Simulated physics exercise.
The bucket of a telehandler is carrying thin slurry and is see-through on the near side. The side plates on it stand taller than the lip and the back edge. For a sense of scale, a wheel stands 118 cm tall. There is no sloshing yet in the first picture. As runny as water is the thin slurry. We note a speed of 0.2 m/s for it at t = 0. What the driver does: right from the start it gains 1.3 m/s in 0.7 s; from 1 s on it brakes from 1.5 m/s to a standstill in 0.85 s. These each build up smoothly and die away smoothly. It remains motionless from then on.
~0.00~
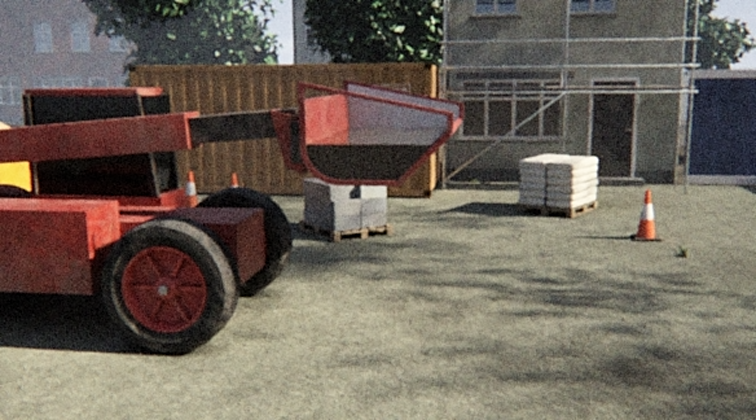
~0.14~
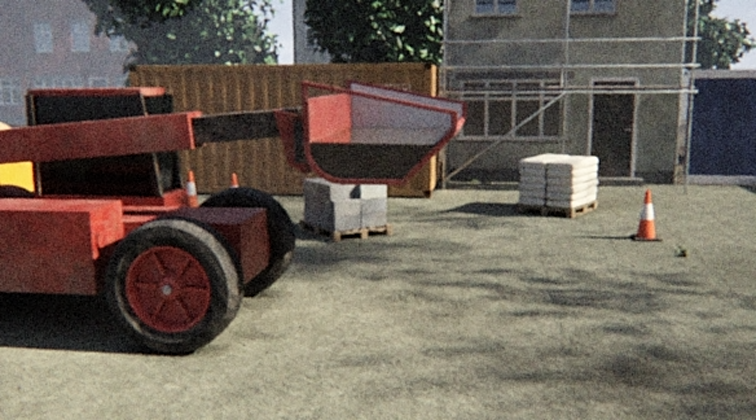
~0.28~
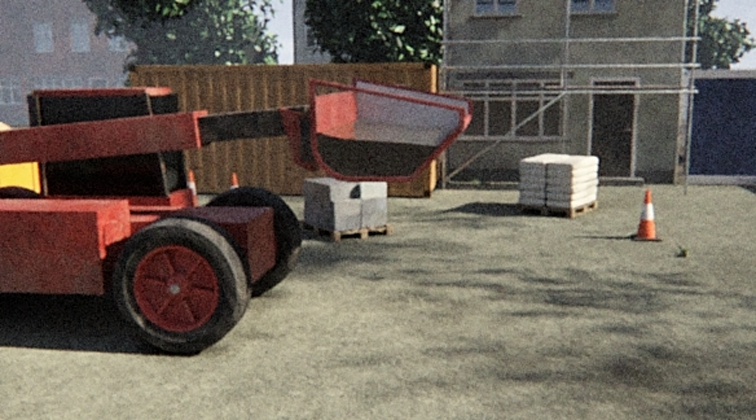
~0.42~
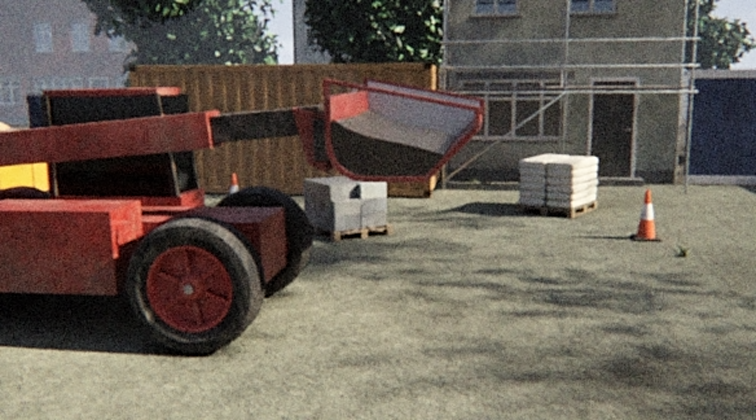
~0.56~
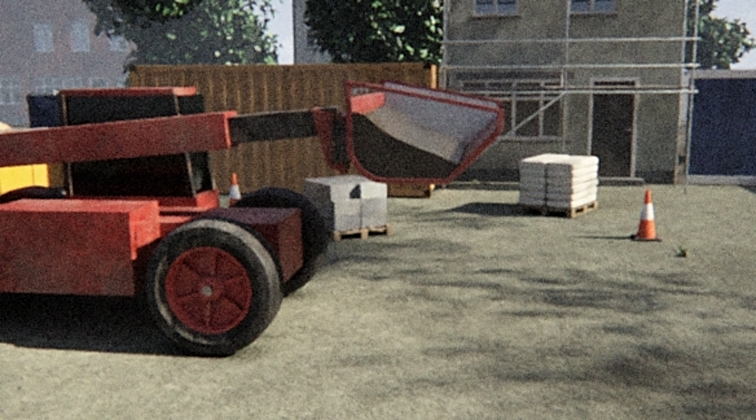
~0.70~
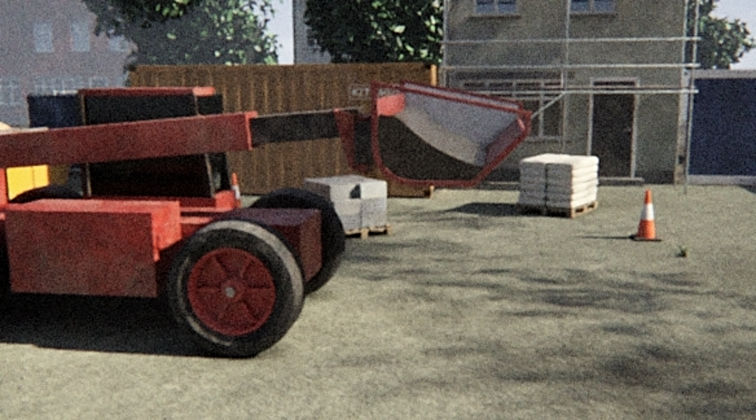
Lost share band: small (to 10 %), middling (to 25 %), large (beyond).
Large.
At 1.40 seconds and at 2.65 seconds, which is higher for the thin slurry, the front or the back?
Towards the fore end first, then towards the aft end.
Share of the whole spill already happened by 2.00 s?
About 80 percent, give or take.
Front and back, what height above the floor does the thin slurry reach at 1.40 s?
At the front 30 cm, at the back 10 cm.
By 1.40 s the surface stands 11 cm at the back and 31 cm at the front; 12 per cent is out, over the front.
By 2.00 s the surface stands 11 cm at the back and 26 cm at the front; 25 per cent is out, over the front.
By 2.65 s the surface stands 32 cm at the back and 8 cm at the front; 25 per cent is out, over the front.
By 4.74 s 32 per cent is out, over the front, 149 of 467 litres.
